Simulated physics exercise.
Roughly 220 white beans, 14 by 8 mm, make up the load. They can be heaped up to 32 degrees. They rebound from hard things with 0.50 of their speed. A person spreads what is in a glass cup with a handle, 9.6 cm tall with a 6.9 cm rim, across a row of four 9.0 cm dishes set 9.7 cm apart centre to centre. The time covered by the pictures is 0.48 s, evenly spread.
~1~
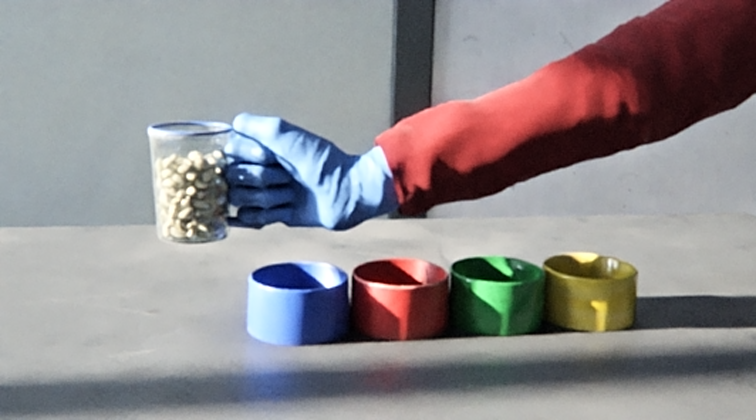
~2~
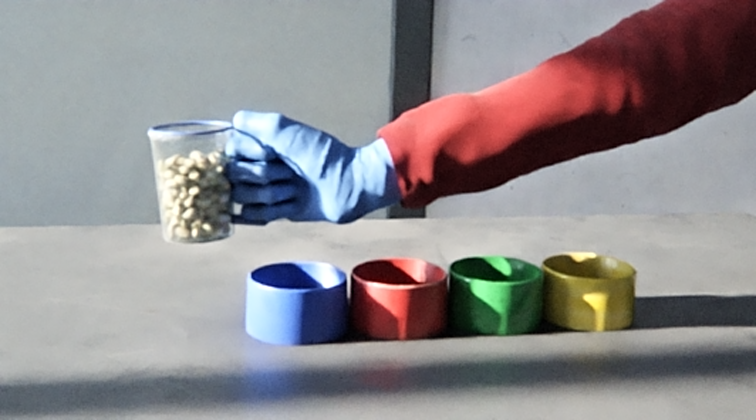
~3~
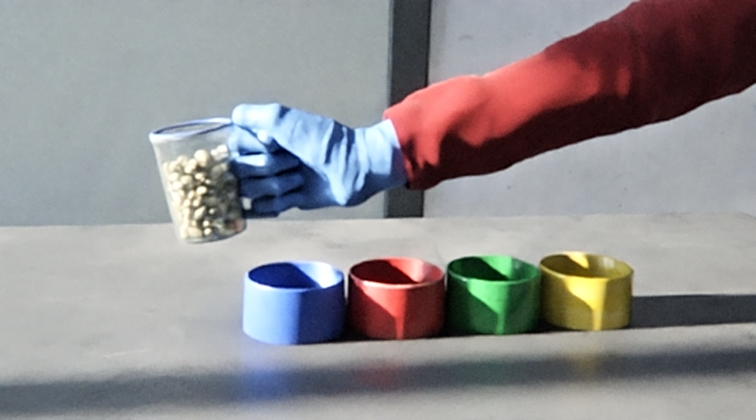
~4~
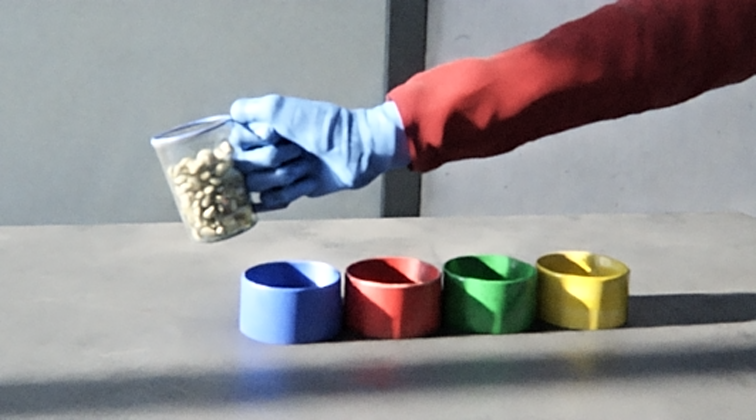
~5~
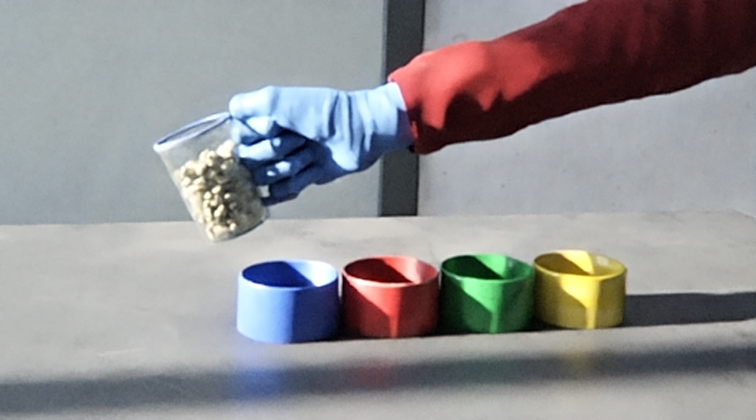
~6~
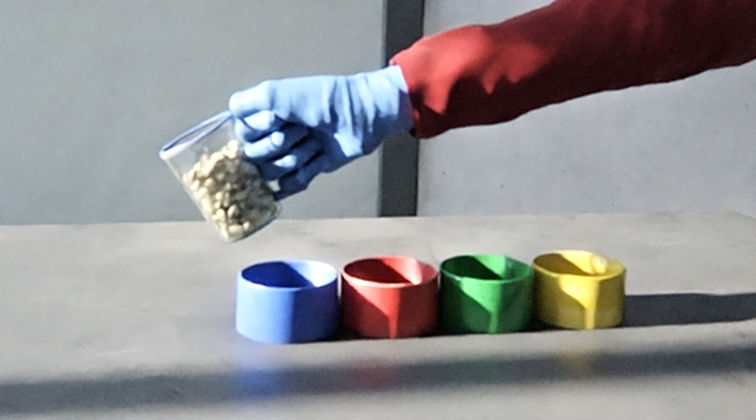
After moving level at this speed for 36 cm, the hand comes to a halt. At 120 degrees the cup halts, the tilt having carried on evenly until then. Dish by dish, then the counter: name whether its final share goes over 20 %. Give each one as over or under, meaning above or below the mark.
Red: Under, blue: Over, green: Under, yellow: Under, counter: Under.
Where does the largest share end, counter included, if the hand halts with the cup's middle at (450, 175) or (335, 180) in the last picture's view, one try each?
Blue; blue.
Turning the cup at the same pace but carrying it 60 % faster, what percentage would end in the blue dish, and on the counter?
Blue: 0; counter: 10.
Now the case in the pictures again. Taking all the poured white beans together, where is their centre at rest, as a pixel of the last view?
When it all comes to rest, the middle is near (292, 299).
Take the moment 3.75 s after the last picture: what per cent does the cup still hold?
Roughly 0 per cent.
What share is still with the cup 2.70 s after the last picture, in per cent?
Roughly 0 per cent, I'd say.
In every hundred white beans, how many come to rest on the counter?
The answer is roughly 0 per cent.
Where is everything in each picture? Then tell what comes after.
Cup at (193, 182), tilt 0 degrees, lip at (151, 129), moved 0.0 cm; middle of the pieces at (199, 192); blue dish at (299, 276); red dish at (400, 273); green dish at (497, 270); yellow dish at (590, 267), in the first frame.
Cup at (196, 182), tilt 3 degrees, lip at (151, 130), moved 0.3 cm; middle of the pieces at (202, 191), in the second frame.
Cup at (203, 181), tilt 9 degrees, lip at (153, 135), moved 1.2 cm; middle of the pieces at (210, 190), in the third frame.
Cup at (209, 181), tilt 16 degrees, lip at (154, 140), moved 2.1 cm; middle of the pieces at (218, 188), in the fourth frame.
Cup at (216, 180), tilt 23 degrees, lip at (157, 146), moved 2.9 cm; middle of the pieces at (226, 186), in the fifth frame.
Cup at (225, 180), tilt 30 degrees, lip at (163, 153), moved 3.8 cm; middle of the pieces at (236, 185); blue dish at (289, 275); red dish at (390, 271); green dish at (486, 268); yellow dish at (578, 265), in the sixth frame.
Then, 1.62 s after the last picture, tilt 120 degrees; cup holds 0 %, blue 100 %.
Then, 2.70 s after the last picture, tilt 120 degrees; cup holds 0 %, blue 100 %.
Then, 3.75 s after the last picture, tilt 120 degrees; cup holds 0 %, blue 100 %.
In the end, red 0 %, blue 100 %, green 0 %, yellow 0 %, counter 0 %.
